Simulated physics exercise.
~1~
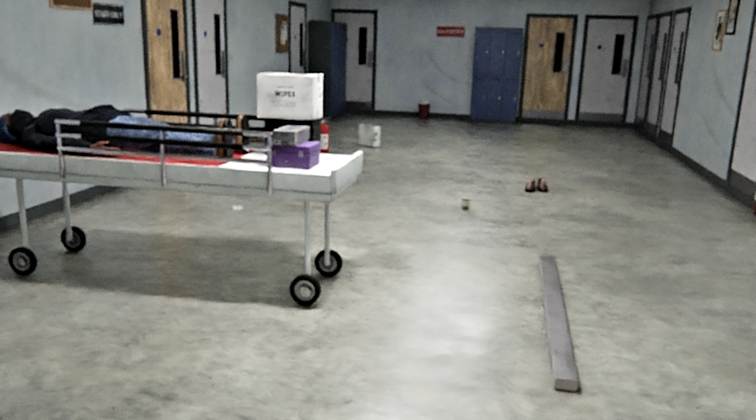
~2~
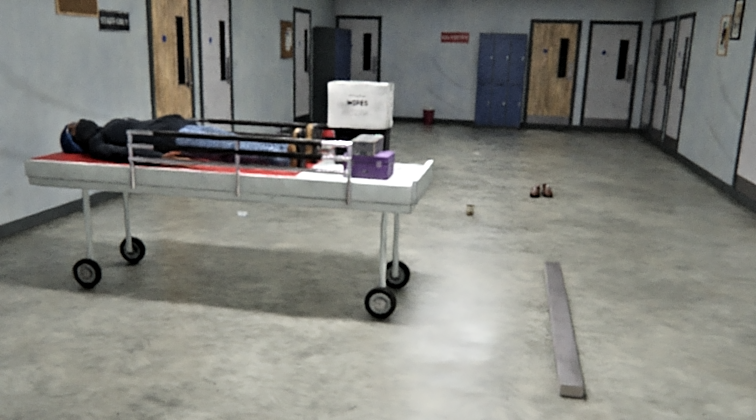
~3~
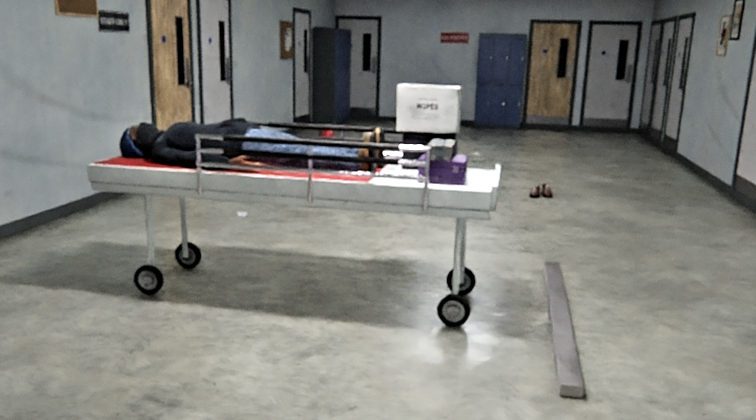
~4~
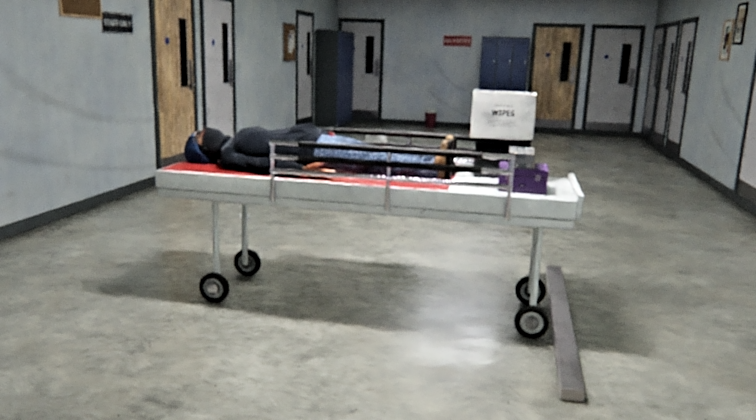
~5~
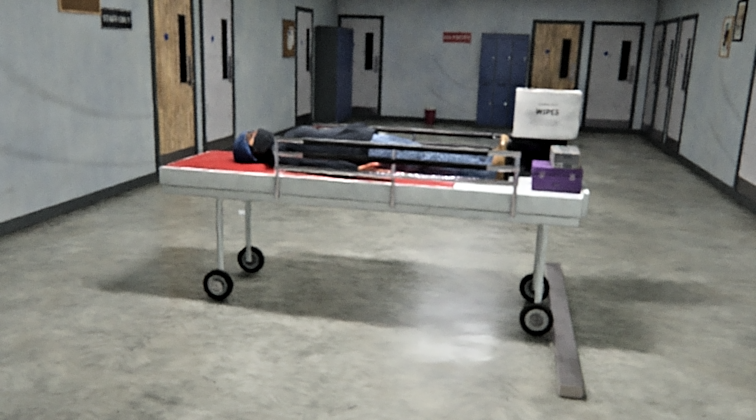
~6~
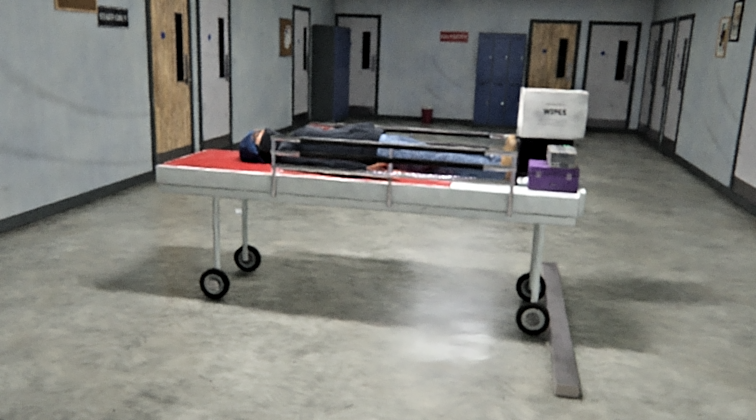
A person lying on a trolley rolls right, slides slightly as it stops, and stays aboard.
